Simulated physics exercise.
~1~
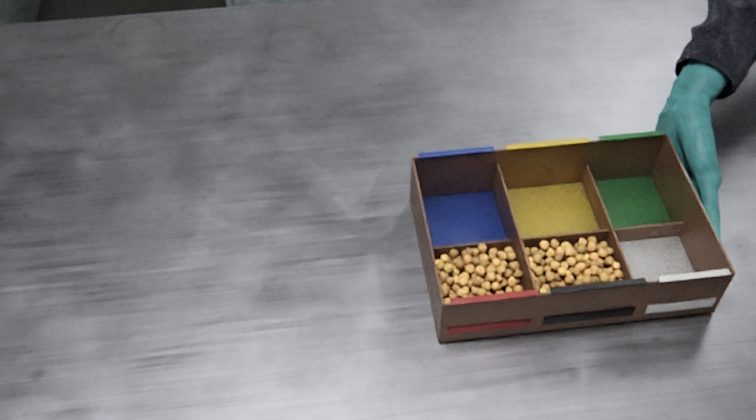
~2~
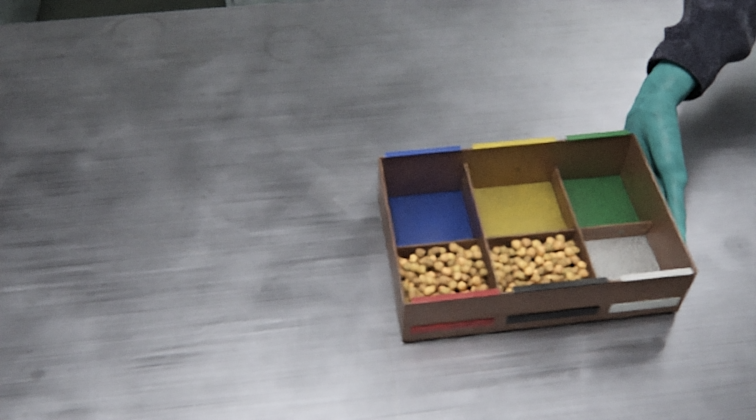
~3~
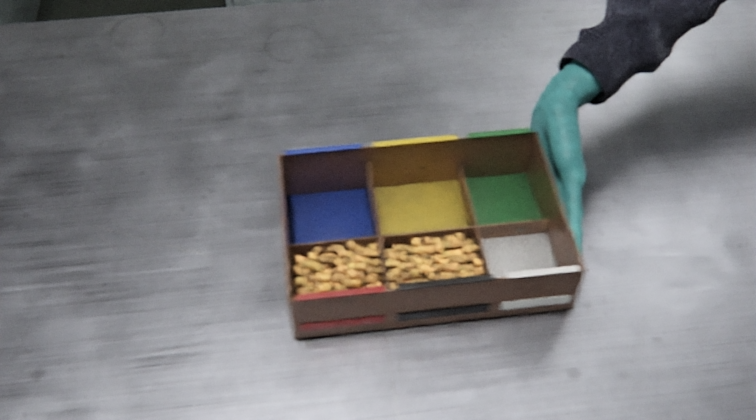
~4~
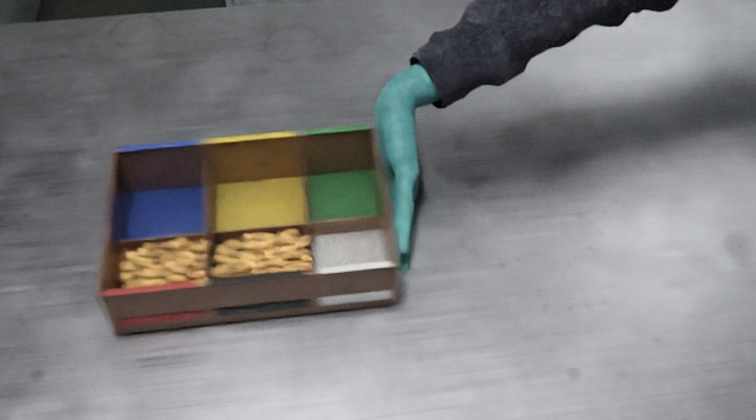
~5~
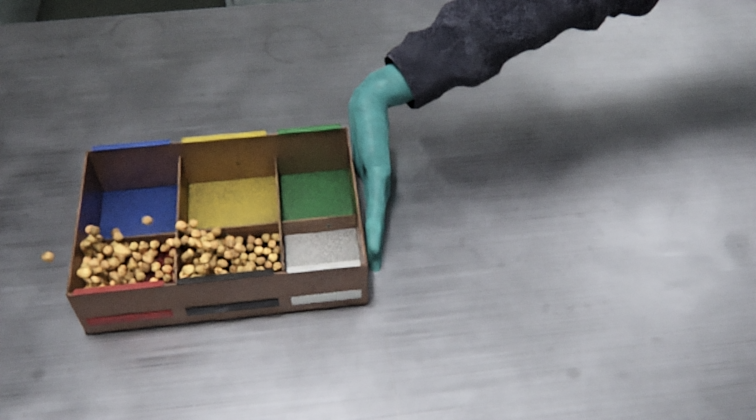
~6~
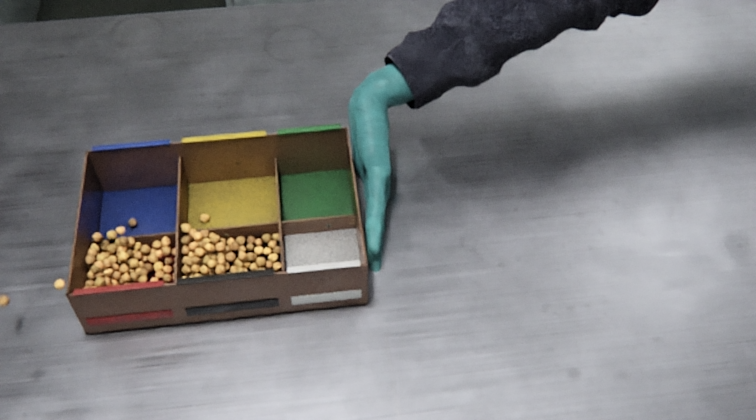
On a gray table, a gloved hand slides a divided tray left, spilling a few chickpeas.
